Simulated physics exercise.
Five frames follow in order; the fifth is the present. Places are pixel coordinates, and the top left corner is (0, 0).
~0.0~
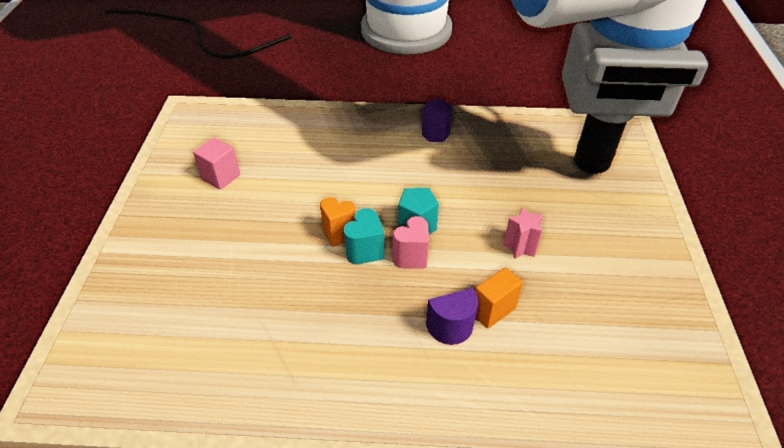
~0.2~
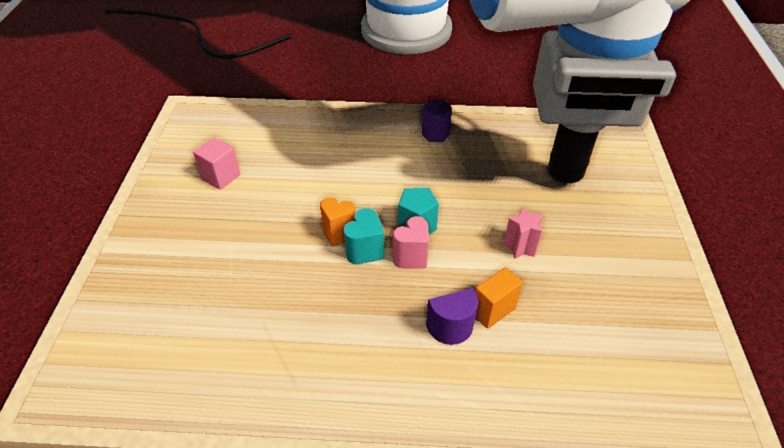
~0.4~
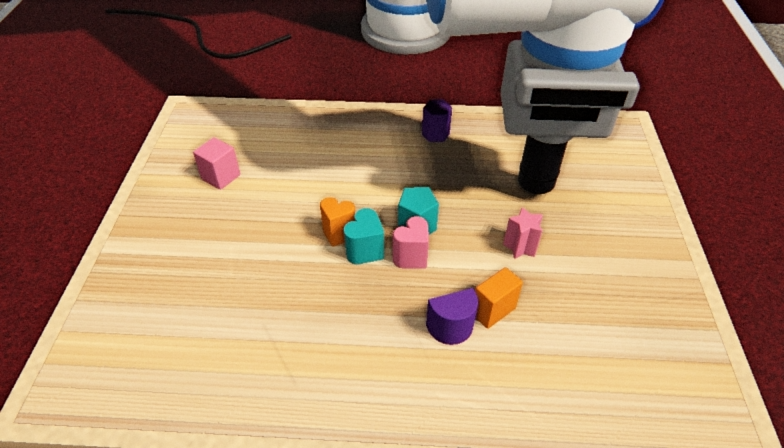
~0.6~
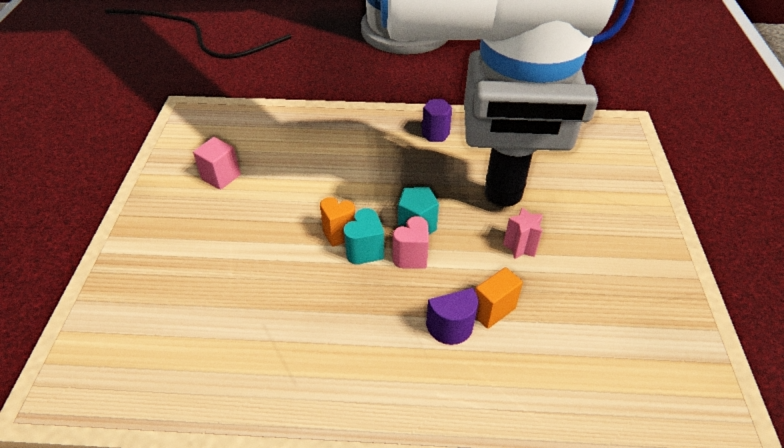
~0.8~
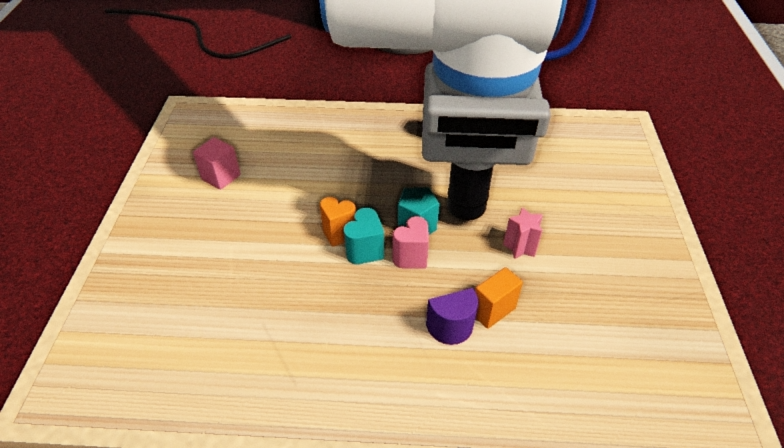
On a wooden board scattered with colorful blocks, a robot arm moved its black rod from the upper right leftward and slightly nearer, stopping short of the turquoise pentagon while the blocks stayed put.
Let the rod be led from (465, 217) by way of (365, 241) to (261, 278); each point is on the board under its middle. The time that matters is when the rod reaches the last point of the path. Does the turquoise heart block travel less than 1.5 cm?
The answer is no.
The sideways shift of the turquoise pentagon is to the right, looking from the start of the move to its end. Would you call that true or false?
It is true.
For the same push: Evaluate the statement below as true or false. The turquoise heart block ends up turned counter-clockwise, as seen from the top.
That is true.
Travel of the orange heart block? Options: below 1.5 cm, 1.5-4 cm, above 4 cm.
Displaced more than 4 cm.
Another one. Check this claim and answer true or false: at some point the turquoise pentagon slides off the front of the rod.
Verdict: True.
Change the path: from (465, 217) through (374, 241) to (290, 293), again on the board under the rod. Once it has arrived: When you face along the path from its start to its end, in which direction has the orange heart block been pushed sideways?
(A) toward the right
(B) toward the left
A.
The first path, step by step. One third of the way, rod at (399, 223); orange heart block at (321, 208); turquoise heart block at (347, 231), turned 50° anticlockwise; pink heart block at (409, 235), turned 25° anticlockwise; turquoise pentagon at (360, 205), turned 30° clockwise.
Two thirds of the way, rod at (328, 241); orange heart block at (278, 207), turned 85° anticlockwise; turquoise heart block at (317, 251), turned 70° anticlockwise; pink heart block at (409, 235), turned 25° anticlockwise; turquoise pentagon at (311, 198), turned 80° clockwise.
At the end, rod at (259, 269); orange heart block at (277, 207), turned 85° anticlockwise; turquoise heart block at (311, 260), turned 95° anticlockwise; pink heart block at (409, 235), turned 25° anticlockwise; turquoise pentagon at (311, 197), turned 85° clockwise.
